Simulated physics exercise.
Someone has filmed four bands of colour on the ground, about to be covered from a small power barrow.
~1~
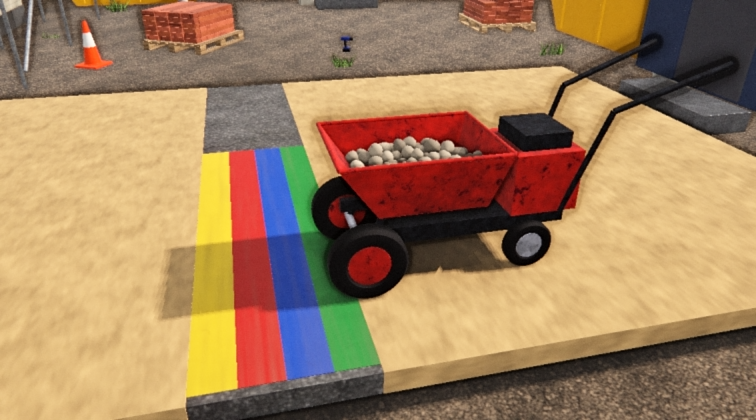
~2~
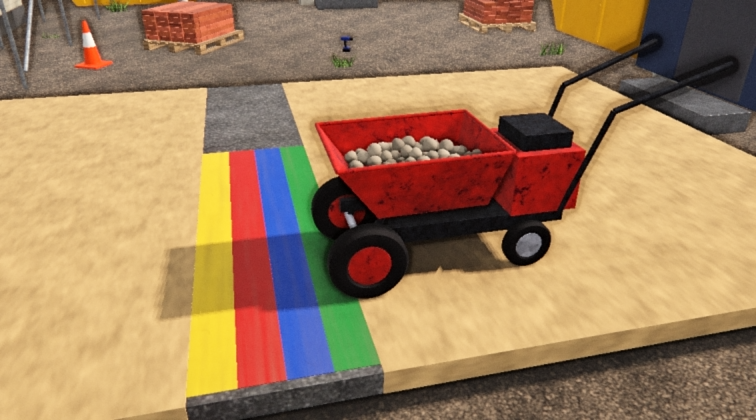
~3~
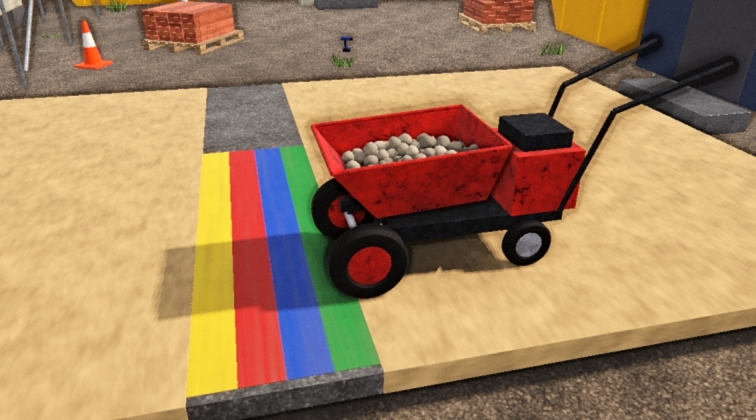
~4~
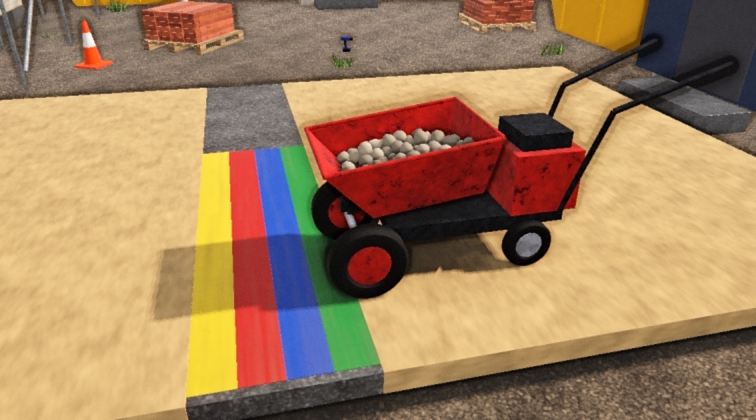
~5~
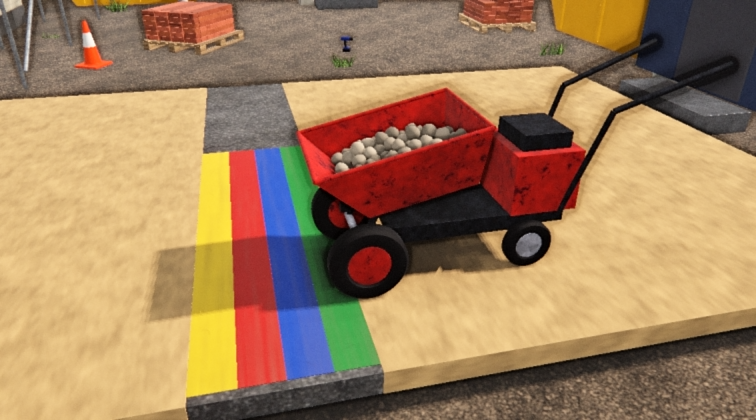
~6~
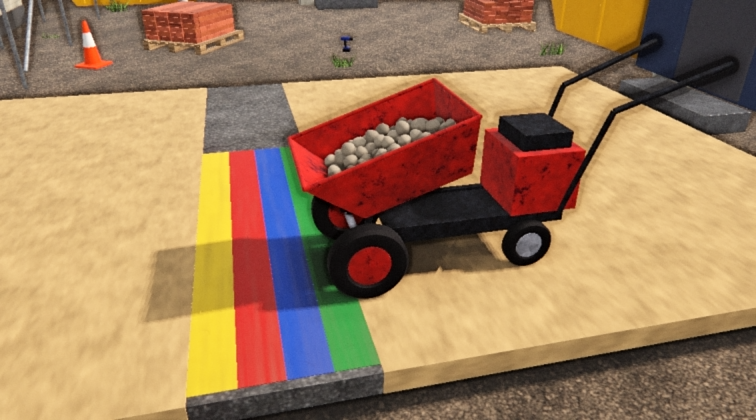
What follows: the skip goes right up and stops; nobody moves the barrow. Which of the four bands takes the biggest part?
The yellow one gets the largest share.
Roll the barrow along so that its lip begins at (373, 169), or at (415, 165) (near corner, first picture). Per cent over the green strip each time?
In turn 0 and 20 in a hundred.
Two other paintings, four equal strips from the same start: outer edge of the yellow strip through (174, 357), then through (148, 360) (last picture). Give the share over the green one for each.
The first gives 0 %, the second 0 %.
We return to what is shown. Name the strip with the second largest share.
It is the red strip.
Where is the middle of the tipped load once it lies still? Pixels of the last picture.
Near (212, 276).
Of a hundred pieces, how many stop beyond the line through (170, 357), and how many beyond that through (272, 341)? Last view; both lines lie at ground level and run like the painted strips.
Roughly 20 per cent, and 90 per cent.
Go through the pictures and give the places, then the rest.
In the first picture, lip of the skip (339, 172), level; top of the load (417, 154), river pebbles; green strip (345, 325); blue strip (302, 332); red strip (258, 339); yellow strip (213, 346).
In the second picture, lip of the skip (338, 172), level; top of the load (416, 154).
In the third picture, lip of the skip (333, 174), tipped barely; top of the load (423, 155).
In the fourth picture, lip of the skip (325, 178), tipped a little; top of the load (429, 151).
In the fifth picture, lip of the skip (315, 183), tipped a little; top of the load (426, 143).
In the sixth picture, lip of the skip (305, 190), tipped clearly; top of the load (416, 137); green strip (345, 325); blue strip (302, 332); red strip (258, 339); yellow strip (213, 346).
Just after the last frame, skip tipped steeply; every one in the skip.
A moment on, skip tipped right over; the larger part in the skip; about a tenth over the red strip; about a tenth over the yellow strip; just a few off the paint.
Further on, skip tipped right over; about a tenth in the skip; roughly a quarter over the red strip; roughly a third over the yellow strip; roughly a quarter off the paint.
When it is over, skip tipped right over; about a tenth in the skip; not one over the green strip; not one over the blue strip; roughly a quarter over the red strip; roughly a third over the yellow strip; roughly a quarter off the paint.
